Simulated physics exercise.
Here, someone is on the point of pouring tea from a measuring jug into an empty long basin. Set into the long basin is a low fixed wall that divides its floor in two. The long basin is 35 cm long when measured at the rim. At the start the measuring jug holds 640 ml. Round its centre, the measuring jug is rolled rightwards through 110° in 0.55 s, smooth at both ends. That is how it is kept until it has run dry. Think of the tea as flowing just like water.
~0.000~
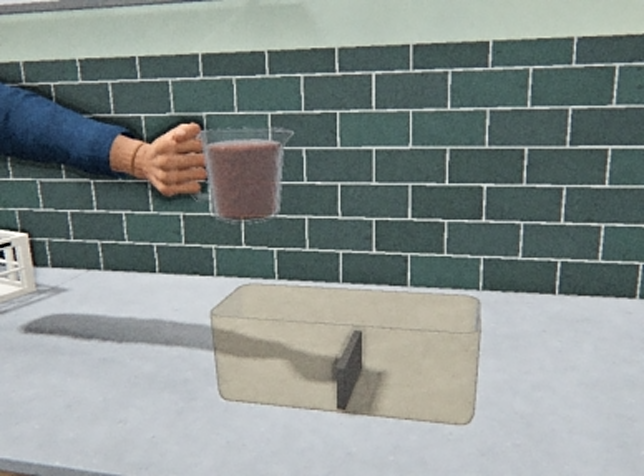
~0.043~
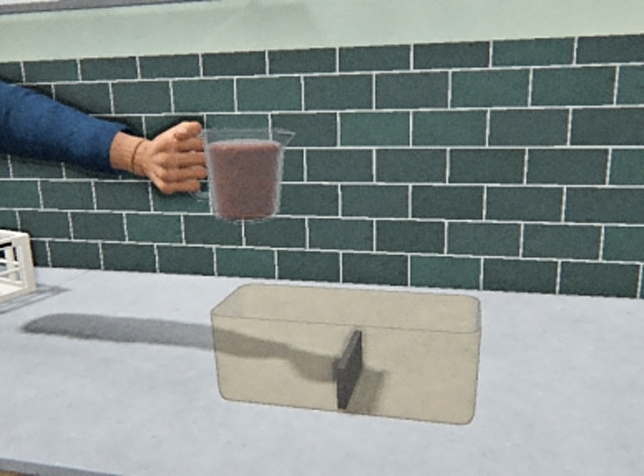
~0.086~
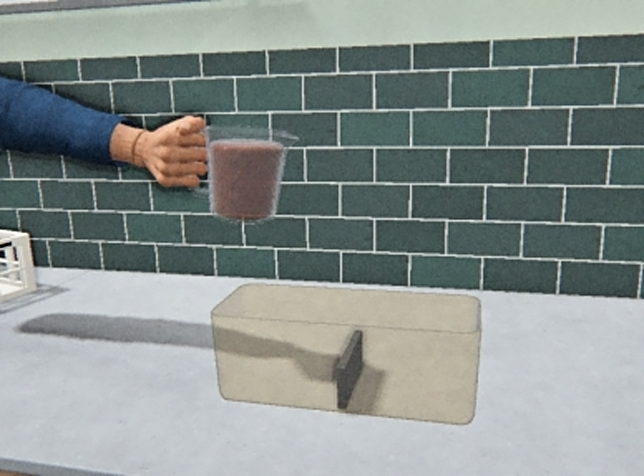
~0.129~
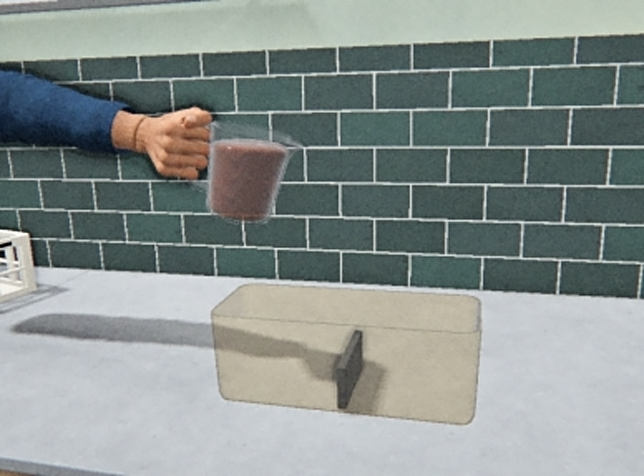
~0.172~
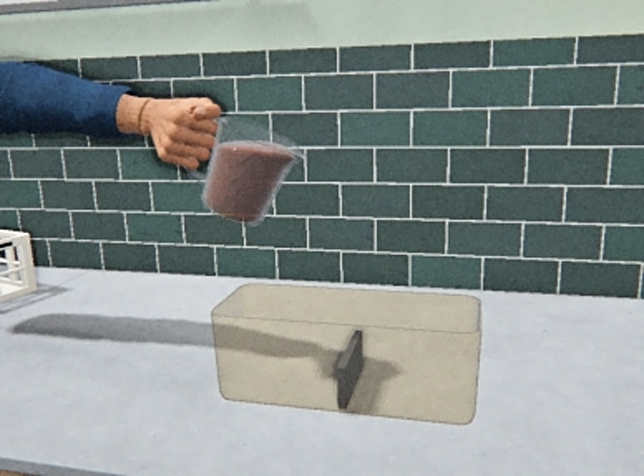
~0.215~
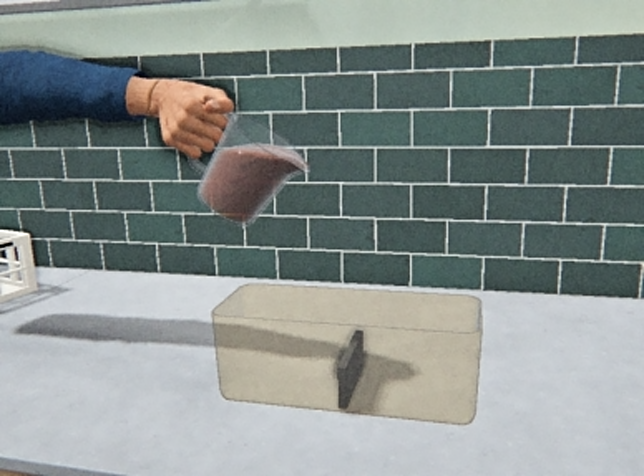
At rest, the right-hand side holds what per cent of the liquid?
It holds some 33 in every hundred.
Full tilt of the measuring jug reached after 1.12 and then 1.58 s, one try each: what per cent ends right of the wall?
Near 60 in a hundred on the first go and near 65 in a hundred on the second.
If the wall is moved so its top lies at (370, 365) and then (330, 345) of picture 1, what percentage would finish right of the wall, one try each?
15 then 80 %.
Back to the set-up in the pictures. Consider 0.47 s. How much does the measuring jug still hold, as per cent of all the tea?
I'd put it near 44 percent.
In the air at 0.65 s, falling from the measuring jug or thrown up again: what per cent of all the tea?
Estimated airborne part: Roughly 16 per cent.
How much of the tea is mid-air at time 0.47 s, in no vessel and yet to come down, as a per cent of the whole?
I'd put it at about 38 percent.
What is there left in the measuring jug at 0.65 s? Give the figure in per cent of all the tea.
7 %.
Then, 0.47 s in, the tilt is 104° and 45 per cent is still to pour, 3 is left of the wall and 15 right of it.
Then, 0.65 s in, the tilt is 110° and 7 per cent is still to pour, 47 is left of the wall and 30 right of it.
Then, 0.84 s in, the tilt is 110° and 0 per cent is still to pour, 61 is left of the wall and 32 right of it.
Then, 1.05 s in, the tilt is 110° and 0 per cent is still to pour, 63 is left of the wall and 33 right of it.
Finally, 63 per cent lies left of the wall, 33 right of it and 4 outside.
